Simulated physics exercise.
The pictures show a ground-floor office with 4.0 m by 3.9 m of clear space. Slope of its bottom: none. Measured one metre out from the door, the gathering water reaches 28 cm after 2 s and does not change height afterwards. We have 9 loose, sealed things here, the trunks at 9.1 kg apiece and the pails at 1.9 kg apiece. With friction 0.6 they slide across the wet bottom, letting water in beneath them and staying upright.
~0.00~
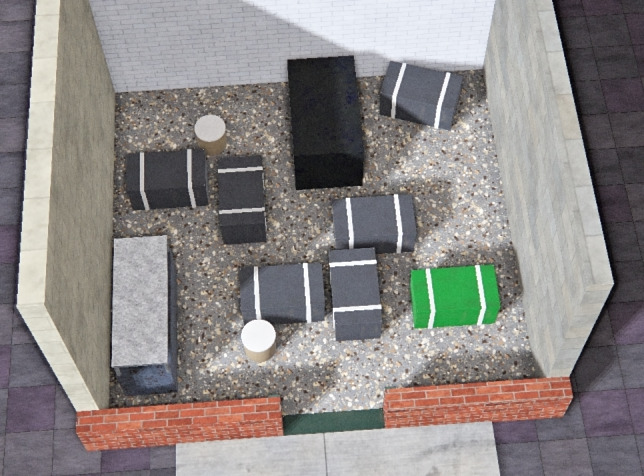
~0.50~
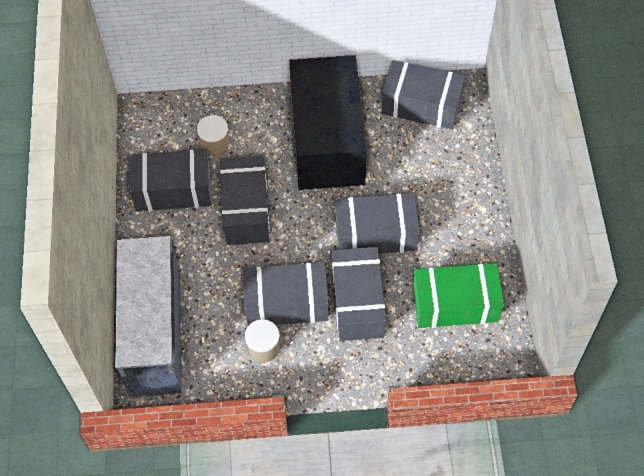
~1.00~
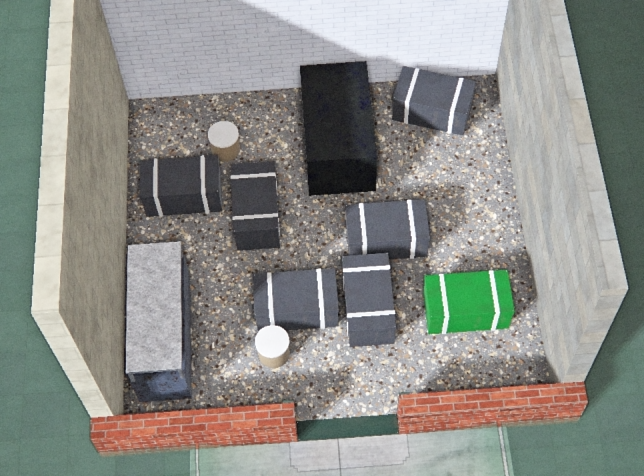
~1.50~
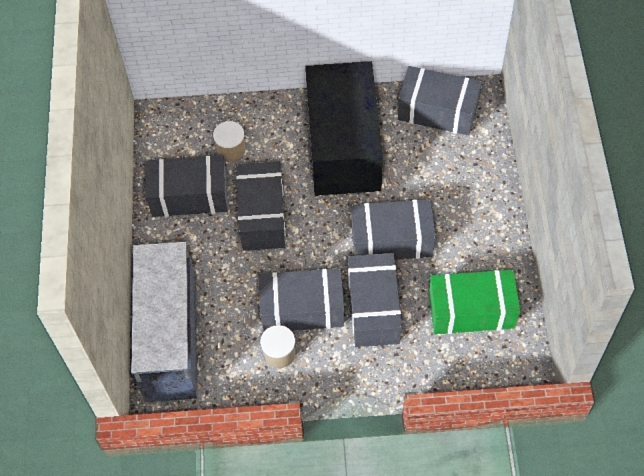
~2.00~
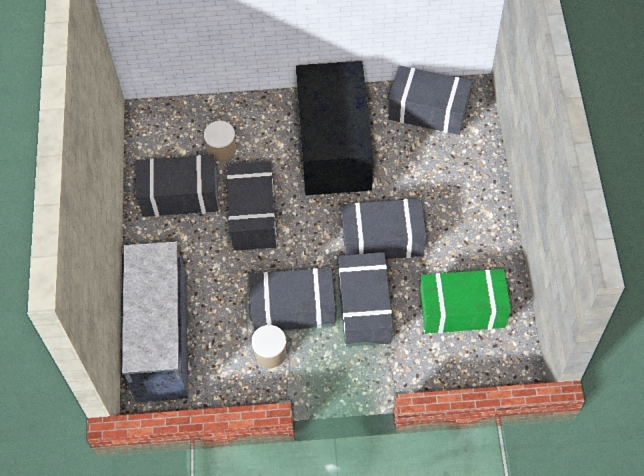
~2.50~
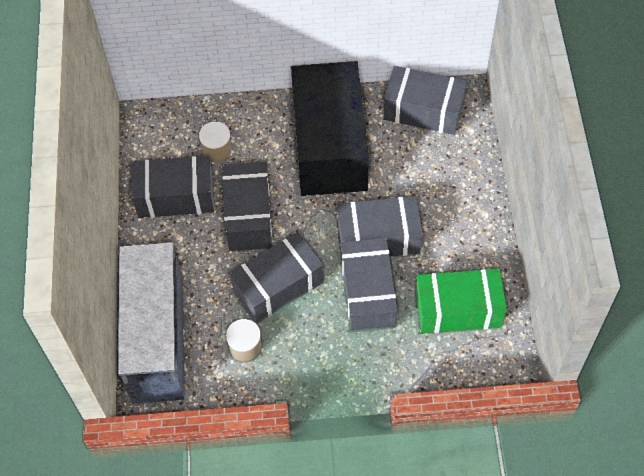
The clip opens on a walled room holding strapped dark trunks, a green trunk and two pale pails, all still as greenish water covers the paving outside. Water then enters through the front gap and spreads inward; one dark trunk turns, its neighbour shifts slightly back, and the nearer pail moves left.
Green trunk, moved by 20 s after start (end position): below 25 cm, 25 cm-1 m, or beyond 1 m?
25 cm-1 m.
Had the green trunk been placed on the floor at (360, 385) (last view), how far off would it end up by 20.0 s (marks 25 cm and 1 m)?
By then it winds up well off.
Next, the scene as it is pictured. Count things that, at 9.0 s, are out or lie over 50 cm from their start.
6.
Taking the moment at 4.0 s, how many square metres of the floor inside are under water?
My estimate is roughly 11.5 m2.
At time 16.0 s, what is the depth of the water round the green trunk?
14 cm or so.
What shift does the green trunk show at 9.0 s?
Displacement near 40 cm.
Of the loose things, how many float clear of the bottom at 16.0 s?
Then: 9.
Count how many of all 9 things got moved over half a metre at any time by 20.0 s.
My count gives 9.
After 4.0 s the green trunk is near (487, 281), 0.3 m from its start, afloat; 6 afloat.
After 9.0 s the green trunk is near (465, 334), 0.4 m from its start, afloat; 9 afloat.
After 16.0 s the green trunk is near (418, 262), 0.5 m from its start, afloat; 9 afloat.
After 20.0 s the green trunk is near (400, 304), 0.6 m from its start, afloat; 9 afloat.
